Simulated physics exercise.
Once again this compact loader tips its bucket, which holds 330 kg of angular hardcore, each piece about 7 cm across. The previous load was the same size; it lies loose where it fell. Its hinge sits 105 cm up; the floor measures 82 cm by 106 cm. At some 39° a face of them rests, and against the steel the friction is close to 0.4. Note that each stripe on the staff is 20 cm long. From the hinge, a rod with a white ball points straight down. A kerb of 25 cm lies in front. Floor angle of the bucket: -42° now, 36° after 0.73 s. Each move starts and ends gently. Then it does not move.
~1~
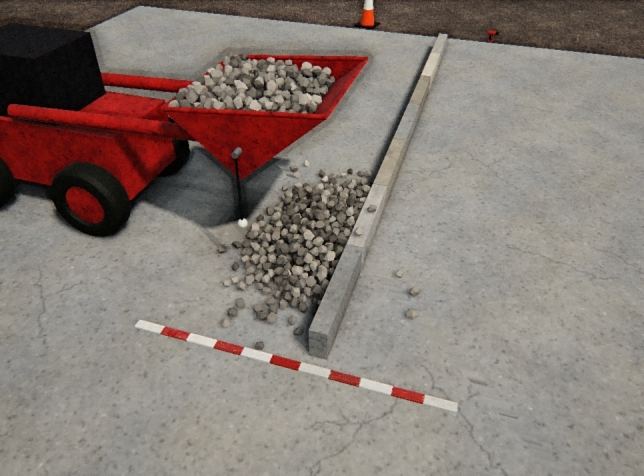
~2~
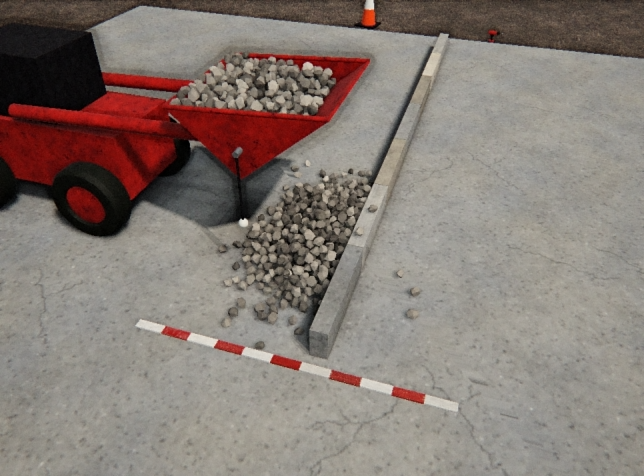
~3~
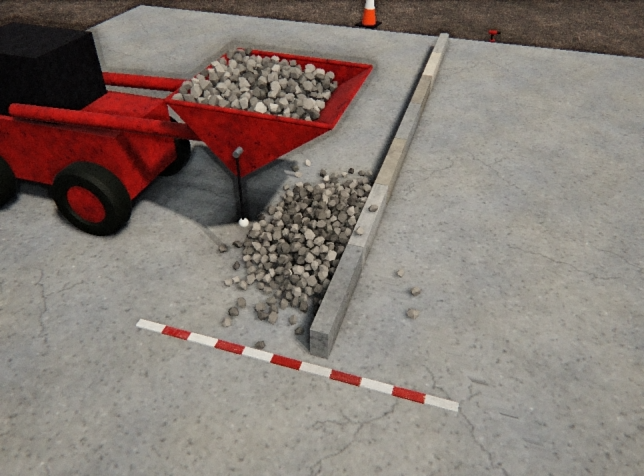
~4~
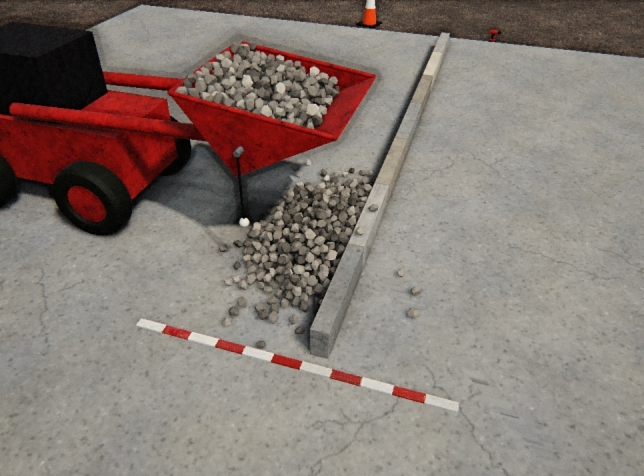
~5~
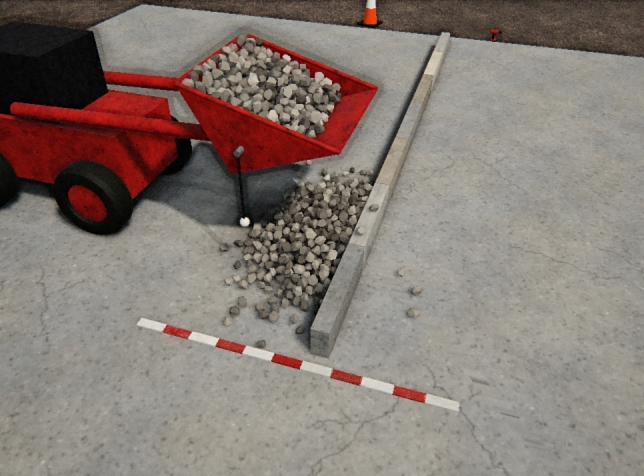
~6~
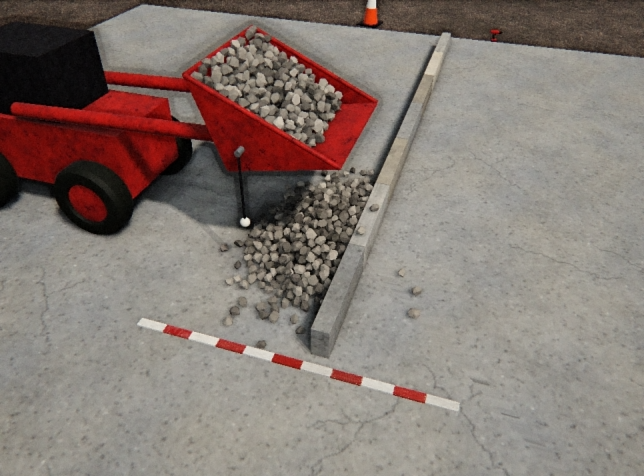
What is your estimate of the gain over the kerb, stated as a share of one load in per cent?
My estimate is 46 per cent of one load.
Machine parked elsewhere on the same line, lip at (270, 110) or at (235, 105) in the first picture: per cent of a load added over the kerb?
About 5 per cent from the first spot and 0 per cent from the second.
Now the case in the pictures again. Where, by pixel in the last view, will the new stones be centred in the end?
I'd say close to (365, 236).
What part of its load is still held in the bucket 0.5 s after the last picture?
About 85 percent is still in there.
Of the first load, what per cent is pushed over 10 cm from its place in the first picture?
0 %.
Then, 0.2 s after the last picture the floor is at 24°; in per cent of one load, 100 in the bucket, 100 on this side of the kerb, 0 over the kerb; the foremost stones are at (372, 266).
Then, 0.5 s after the last picture the floor is at 36°; in per cent of one load, 85 in the bucket, 115 on this side of the kerb, 0 over the kerb; the foremost stones are at (383, 243).
Then, 0.9 s after the last picture the floor is at 36°; in per cent of one load, 32 in the bucket, 146 on this side of the kerb, 22 over the kerb; the foremost stones are at (443, 260).
Then, 3.5 s after the last picture the floor is at 36°; in per cent of one load, 2 in the bucket, 152 on this side of the kerb, 46 over the kerb; the foremost stones are at (542, 297). Net gain over the kerb, 46.
